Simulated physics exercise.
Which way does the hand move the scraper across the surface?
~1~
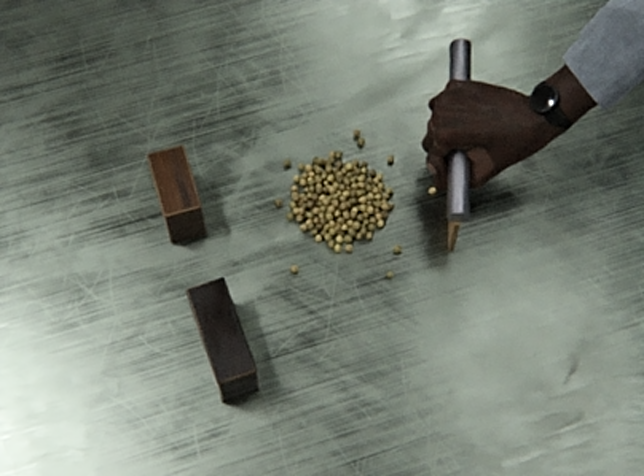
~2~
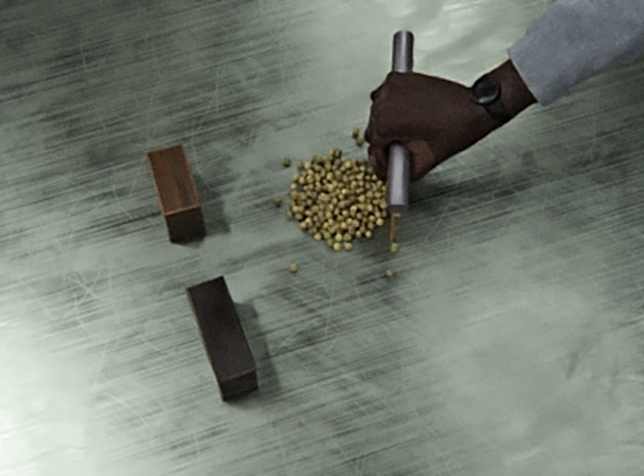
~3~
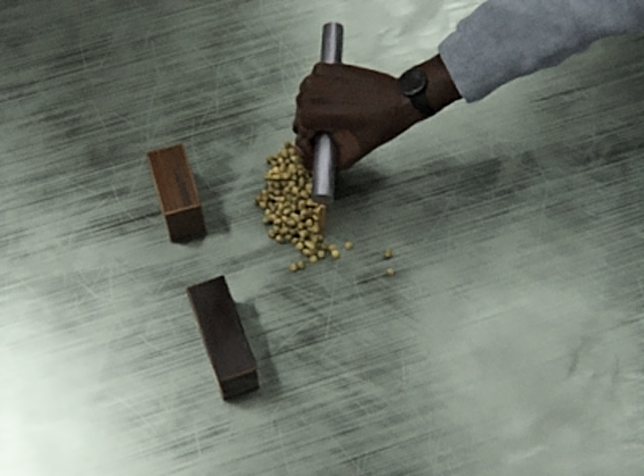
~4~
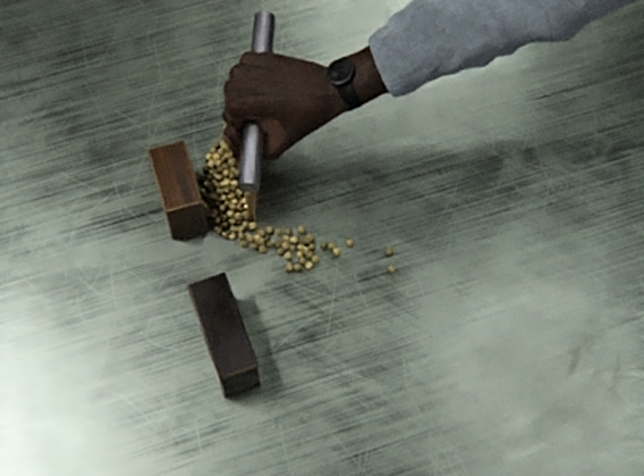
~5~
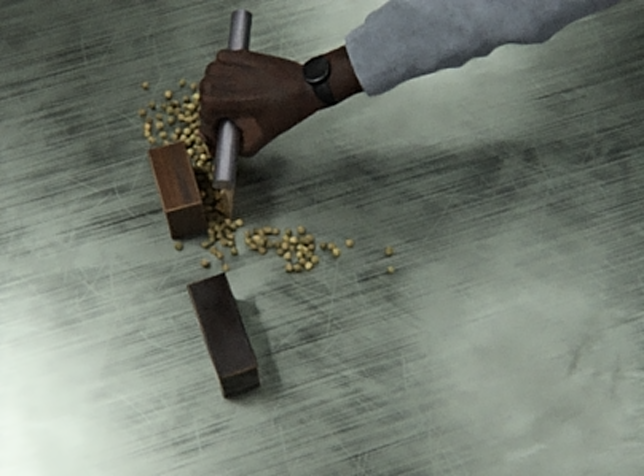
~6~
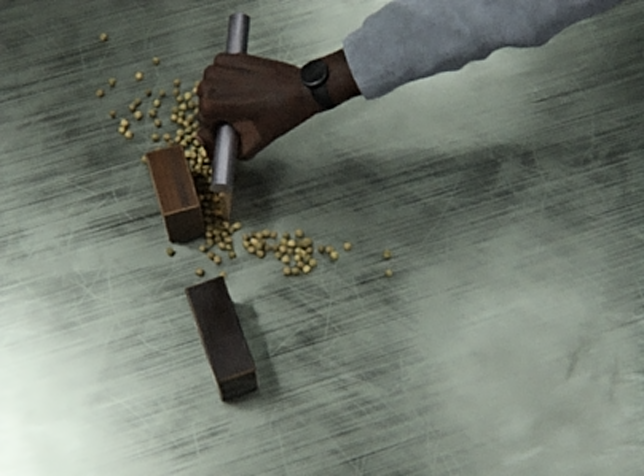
The hand moves the scraper to the left, pushing beans toward the reddish-brown block.
